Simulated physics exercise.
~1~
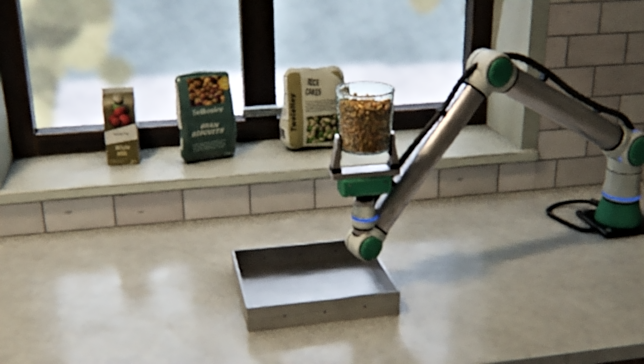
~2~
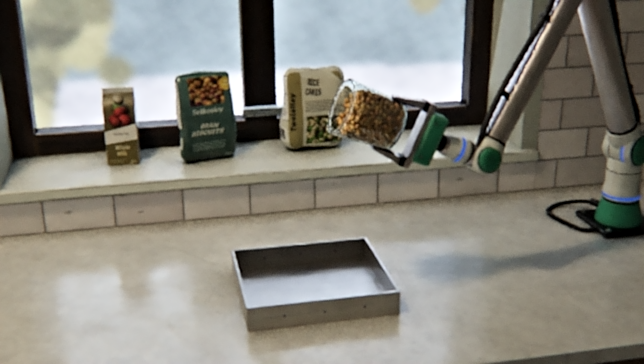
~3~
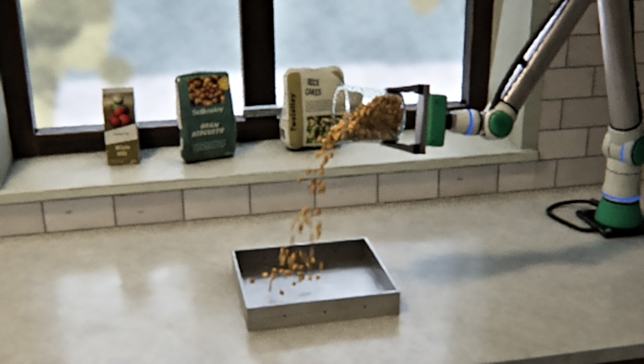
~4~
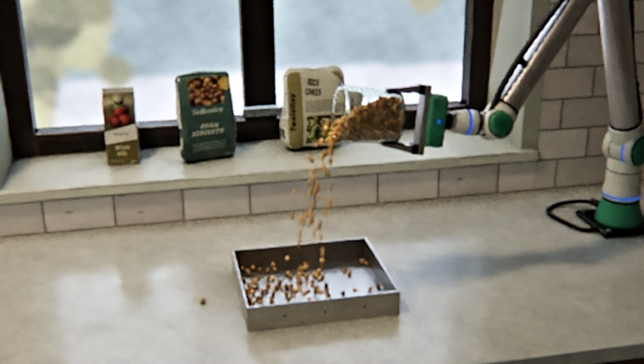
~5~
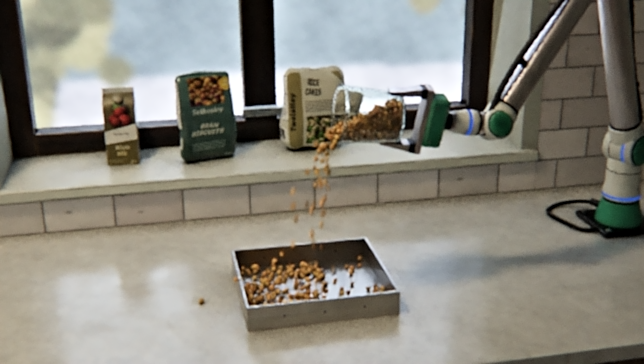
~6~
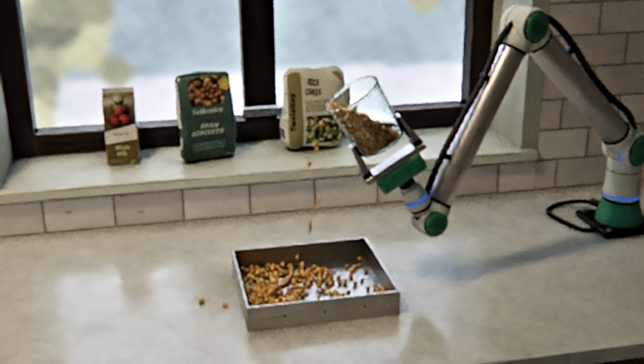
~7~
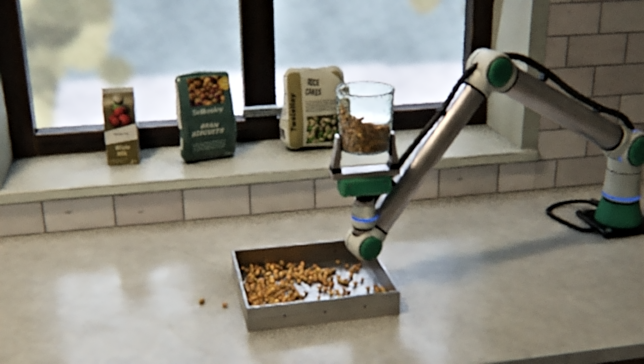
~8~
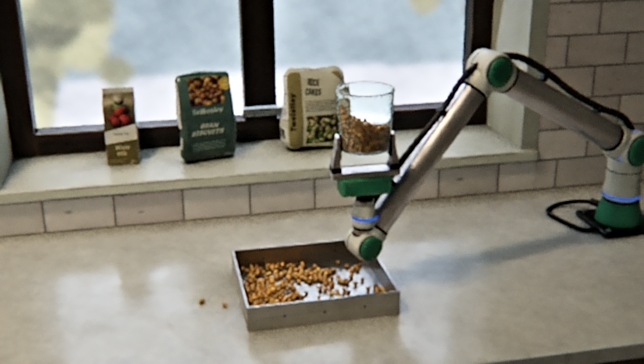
On a kitchen counter by a window, a robot arm tipped a clear cup of dried chickpeas onto its side, pouring a stream into a metal tray below, then turned it upright again, with roughly half still inside and a couple lying on the counter.
